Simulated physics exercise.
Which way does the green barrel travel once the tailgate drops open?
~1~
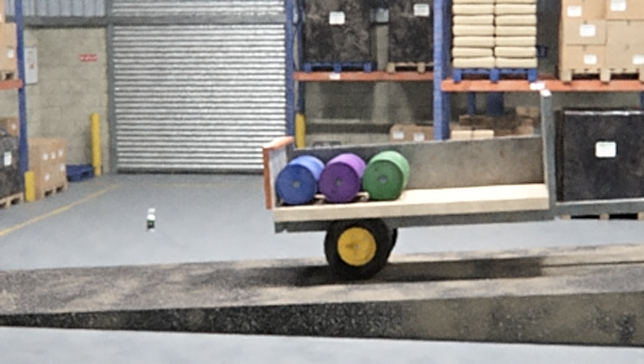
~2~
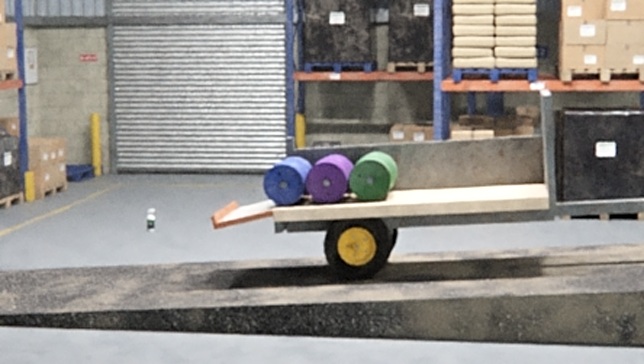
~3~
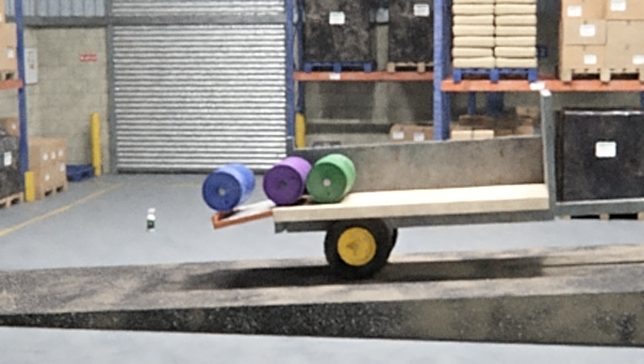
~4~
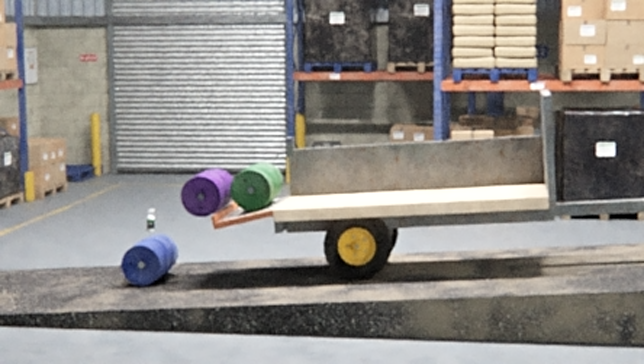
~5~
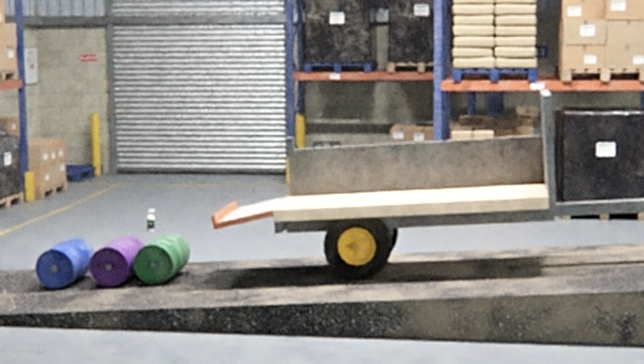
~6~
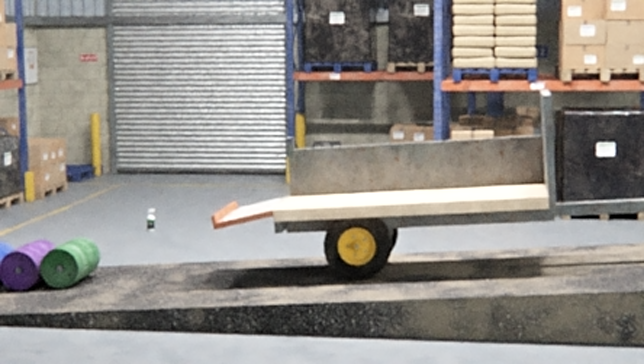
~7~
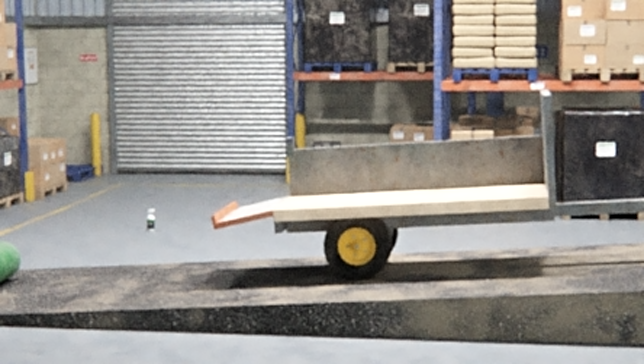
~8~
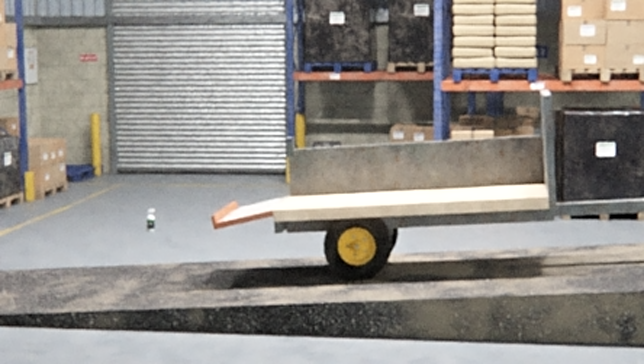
The green barrel rolls to the left, going off the tailgate and along the ramp until it is out of view.
The clip shows a trailer on a slope in a warehouse as its tailgate drops open and blue, purple and green barrels roll left off the bed, fall to the ramp and roll out of view, leaving the trailer empty.
